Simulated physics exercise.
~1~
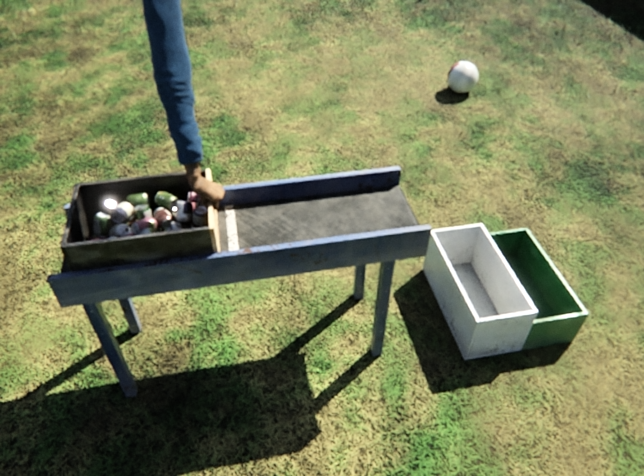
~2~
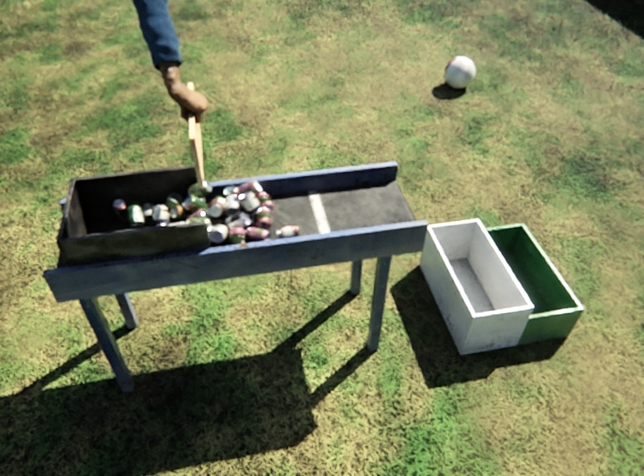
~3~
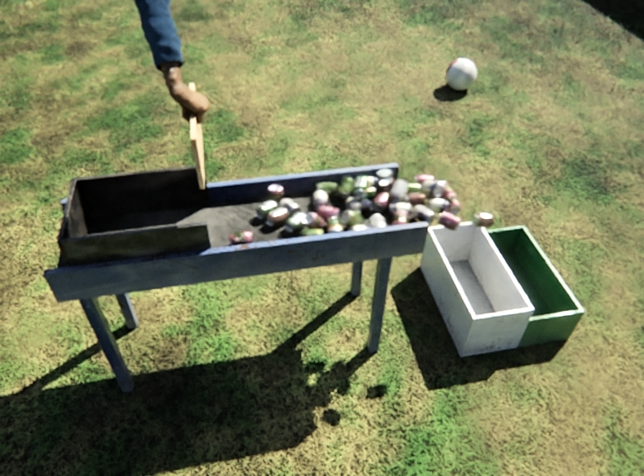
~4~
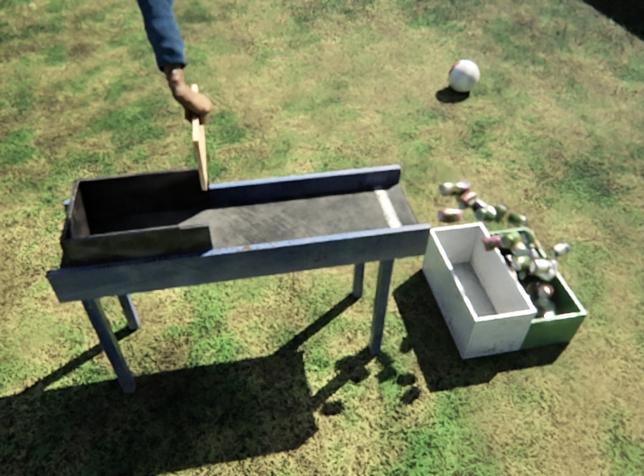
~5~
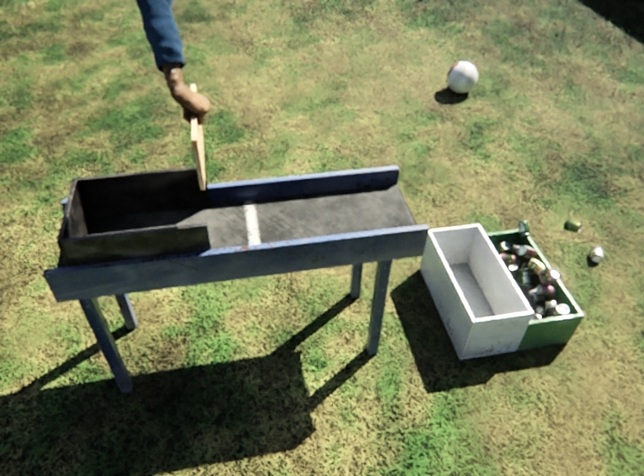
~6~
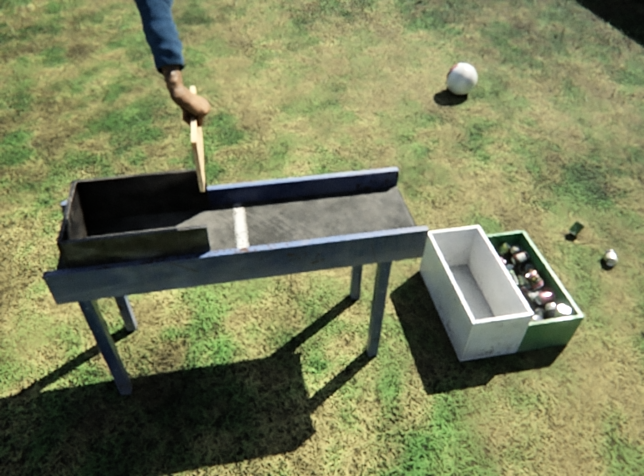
On a patchy lawn, a hand lifted the gate of a dark pen and a heap of little cans rode right along a belt, flew over the white tote and landed mostly in the green box, a few ending up on the grass beyond.
